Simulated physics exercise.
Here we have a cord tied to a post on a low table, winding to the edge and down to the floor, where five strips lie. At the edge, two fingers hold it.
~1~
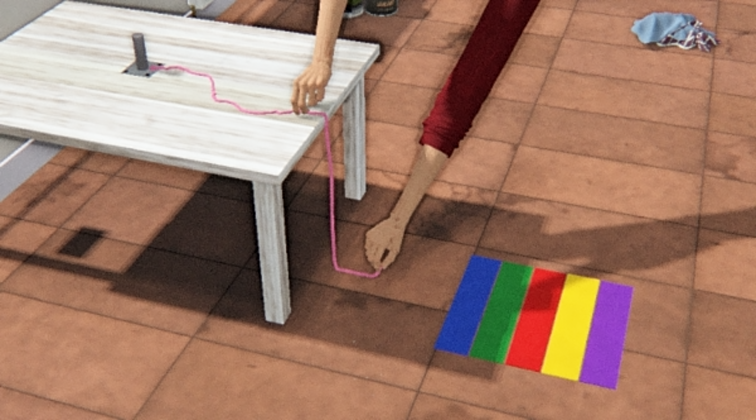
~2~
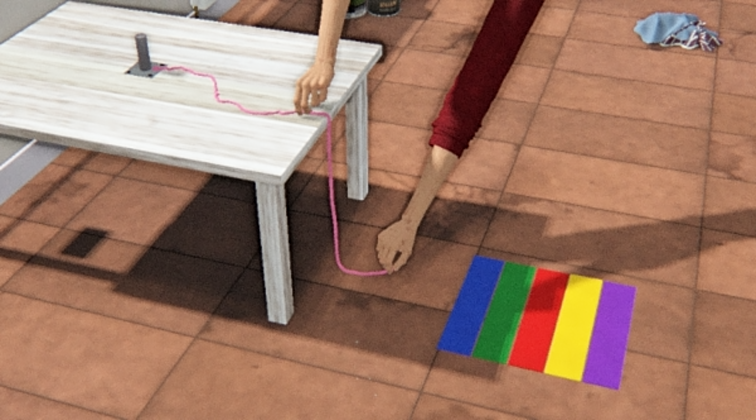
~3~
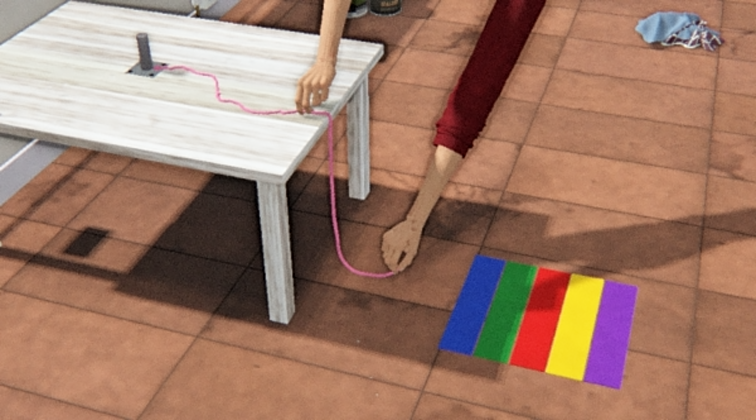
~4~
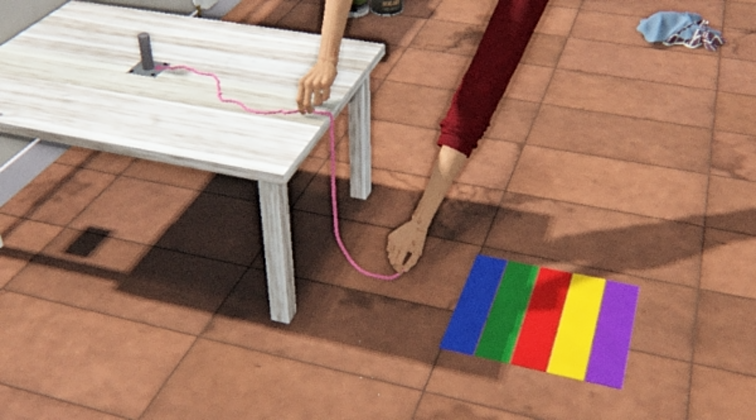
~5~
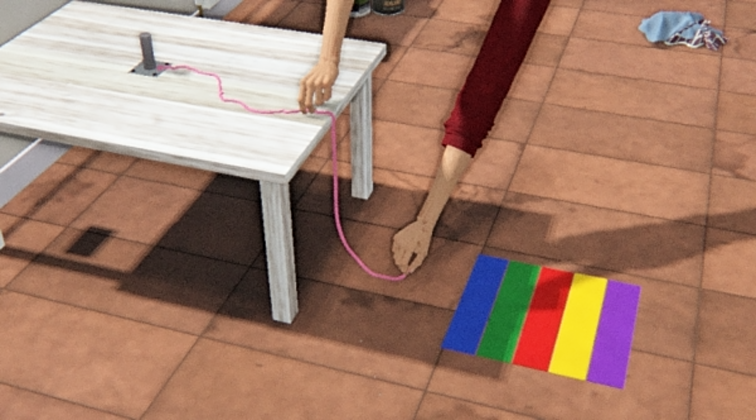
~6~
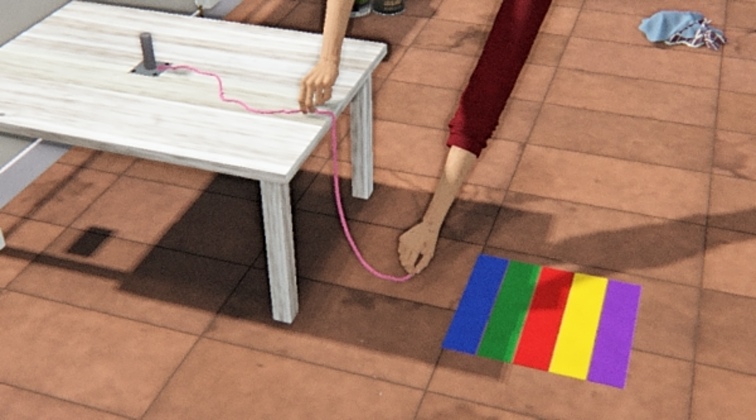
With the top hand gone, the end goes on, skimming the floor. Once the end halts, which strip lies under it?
The red strip lies under it.
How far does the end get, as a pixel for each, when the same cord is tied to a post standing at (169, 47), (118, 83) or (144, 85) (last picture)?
Approximate pixels in order: (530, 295), (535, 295), (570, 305).
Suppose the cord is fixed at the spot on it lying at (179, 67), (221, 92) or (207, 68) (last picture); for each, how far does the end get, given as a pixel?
Result per try (px, approx.): (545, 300); (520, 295); (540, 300).
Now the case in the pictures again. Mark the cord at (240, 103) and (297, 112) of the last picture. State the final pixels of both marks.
I'd say about (277, 100) for one and about (336, 121) for the other.
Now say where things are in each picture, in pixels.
End (381, 267); blue (457, 333); green (493, 341); red (528, 349); yellow (564, 357); purple (601, 365), in the first picture.
End (393, 270); cord through (184, 70) (218, 95) (270, 113) (329, 133) (332, 199) (338, 259), in the second picture.
End (398, 270), in the third picture.
End (403, 270); cord through (187, 69) (221, 94) (272, 112) (332, 132) (334, 198) (349, 258), in the fourth picture.
End (408, 271), in the fifth picture.
End (414, 272); cord through (189, 69) (223, 93) (274, 112) (334, 132) (338, 198) (361, 258), in the sixth picture.
Early on, end near (494, 288); over blue.
Midway, end near (531, 296); over red.
At the end of the slack, end near (552, 300); over red. Over red.
